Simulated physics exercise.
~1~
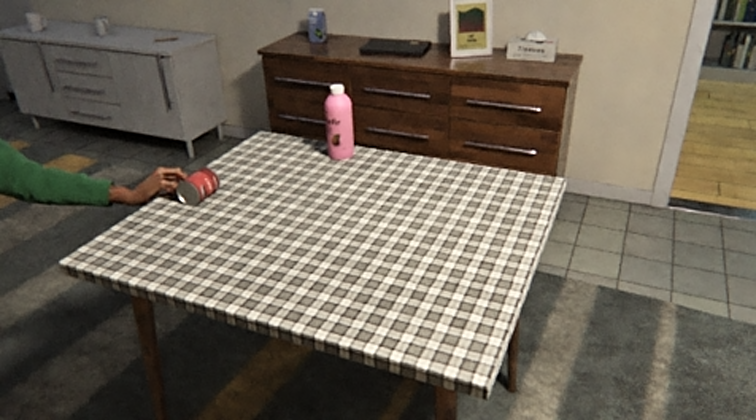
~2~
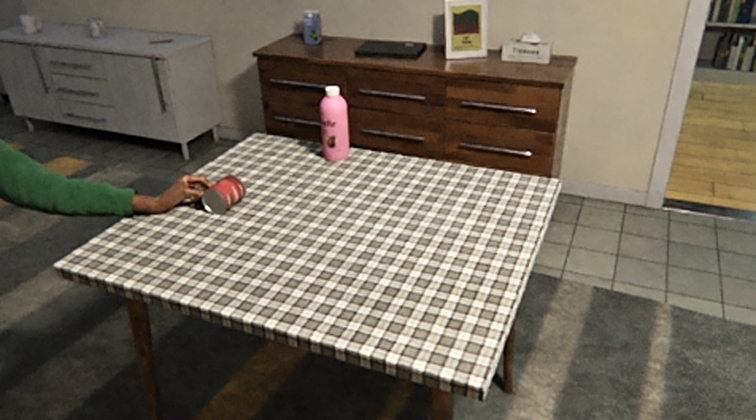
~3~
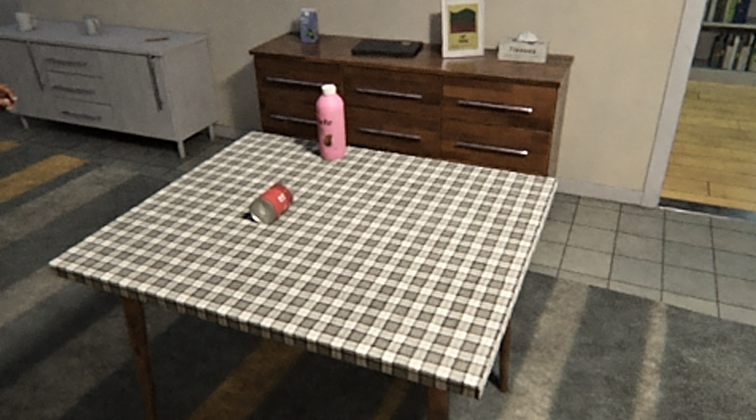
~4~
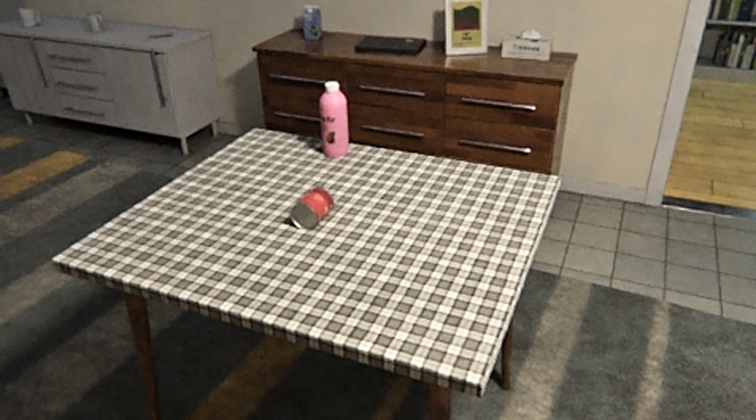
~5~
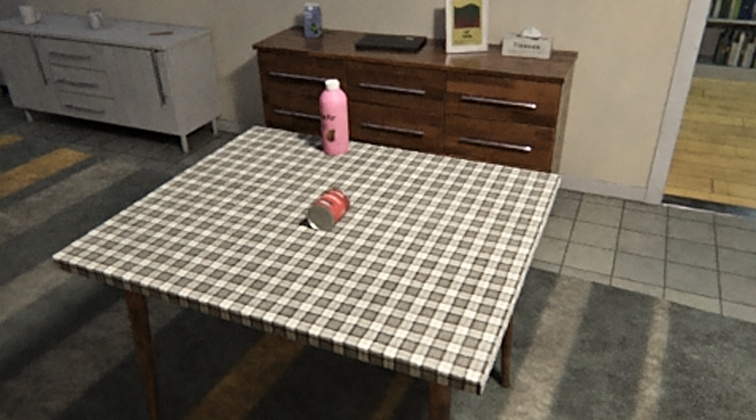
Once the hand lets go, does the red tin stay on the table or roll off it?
The red tin stays on the table, lying on its side near the middle of the checkered top.
